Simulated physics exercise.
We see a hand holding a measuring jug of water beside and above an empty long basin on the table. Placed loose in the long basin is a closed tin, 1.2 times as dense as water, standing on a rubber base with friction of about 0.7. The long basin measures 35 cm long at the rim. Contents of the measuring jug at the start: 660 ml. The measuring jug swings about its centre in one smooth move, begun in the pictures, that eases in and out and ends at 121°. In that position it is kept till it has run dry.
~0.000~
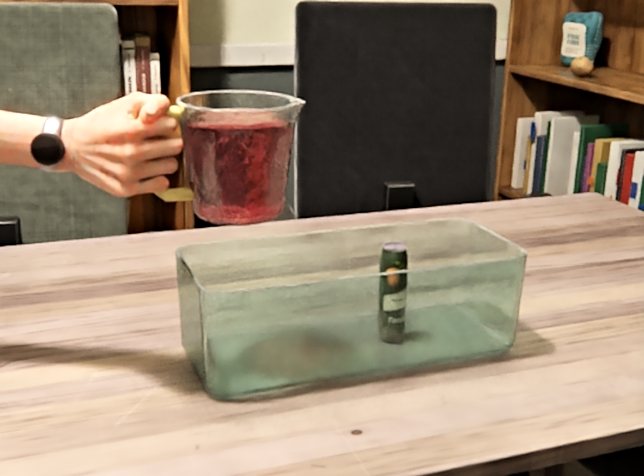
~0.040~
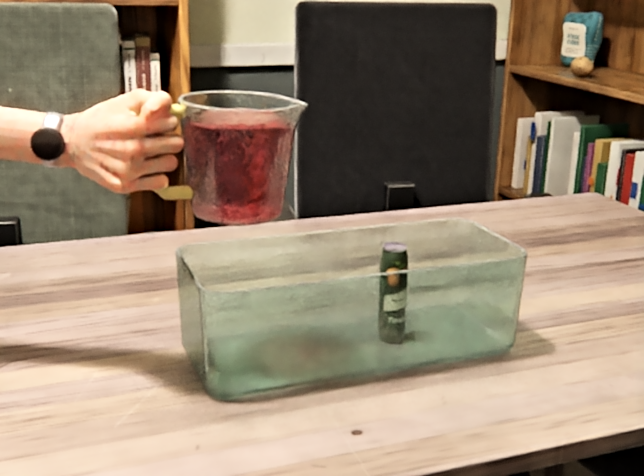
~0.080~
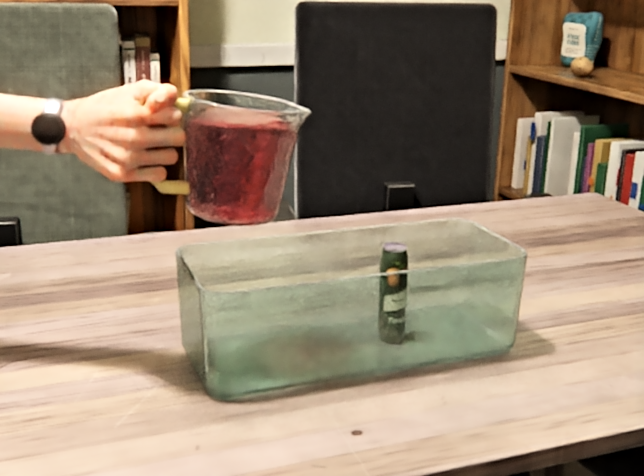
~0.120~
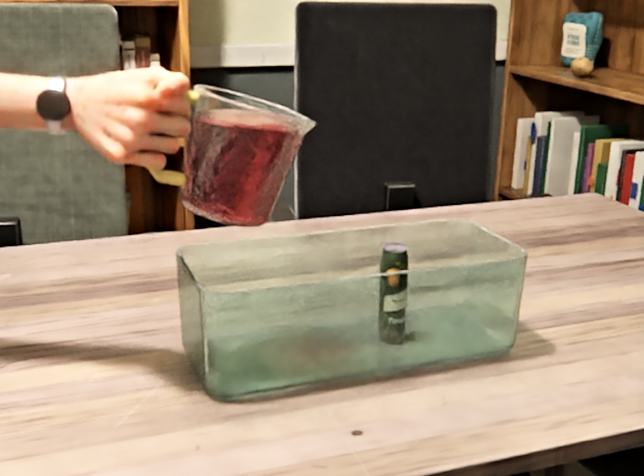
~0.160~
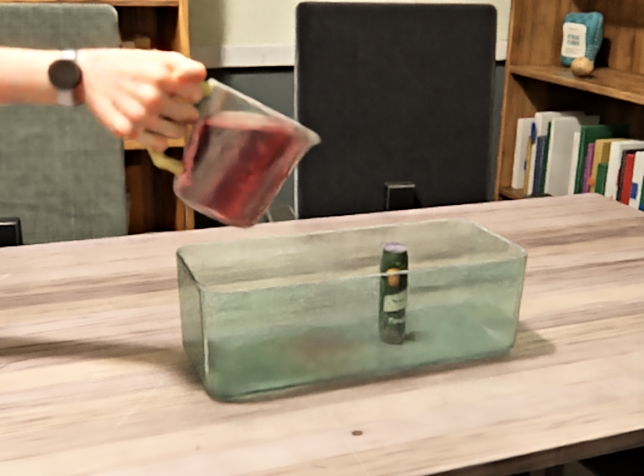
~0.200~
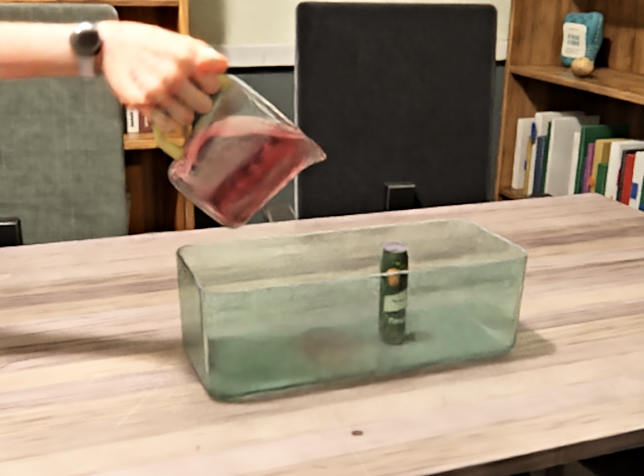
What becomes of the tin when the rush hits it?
It will not come down.
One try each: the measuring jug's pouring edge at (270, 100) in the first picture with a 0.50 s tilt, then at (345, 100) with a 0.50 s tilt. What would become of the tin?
First it keeps standing; then it topples.
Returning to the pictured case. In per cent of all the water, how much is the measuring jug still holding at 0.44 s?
I reckon about 30 in a hundred is still held.
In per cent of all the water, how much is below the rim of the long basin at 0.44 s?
Some 52 per cent.
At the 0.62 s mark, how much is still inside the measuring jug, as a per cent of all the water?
Around 1 in a hundred.
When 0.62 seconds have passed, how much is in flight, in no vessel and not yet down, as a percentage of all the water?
Some 5 % is up in the air.
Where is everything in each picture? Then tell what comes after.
Tilt 0°; pouring edge (304, 100); surface from (183, 120) to (288, 115); the long basin's rim runs from (188, 270) to (497, 237); the tin's top is at (394, 251), in the first frame.
Tilt 2°; pouring edge (306, 102); surface from (184, 119) to (288, 116), in the second frame.
Tilt 7°; pouring edge (310, 109); surface from (189, 115) to (293, 119), in the third frame.
Tilt 16°; pouring edge (315, 121); surface from (195, 114) to (298, 123), in the fourth frame.
Tilt 28°; pouring edge (319, 138); surface from (194, 127) to (305, 129), in the fifth frame.
Tilt 42°; pouring edge (320, 158); surface from (185, 146) to (312, 144); 2 per cent is over the edge, in the sixth frame.
By 0.44 s the tilt is 117° and 30 per cent is still to pour; the tin stands where it began.
By 0.62 s the tilt is 121° and 1 per cent is still to pour; the tin stands where it began.
By 0.80 s the tilt is 121° and 0 per cent is still to pour; the tin stands where it began.
By 1.00 s the tilt is 121° and 0 per cent is still to pour; the tin stands where it began.
At rest the tin stands where it began.
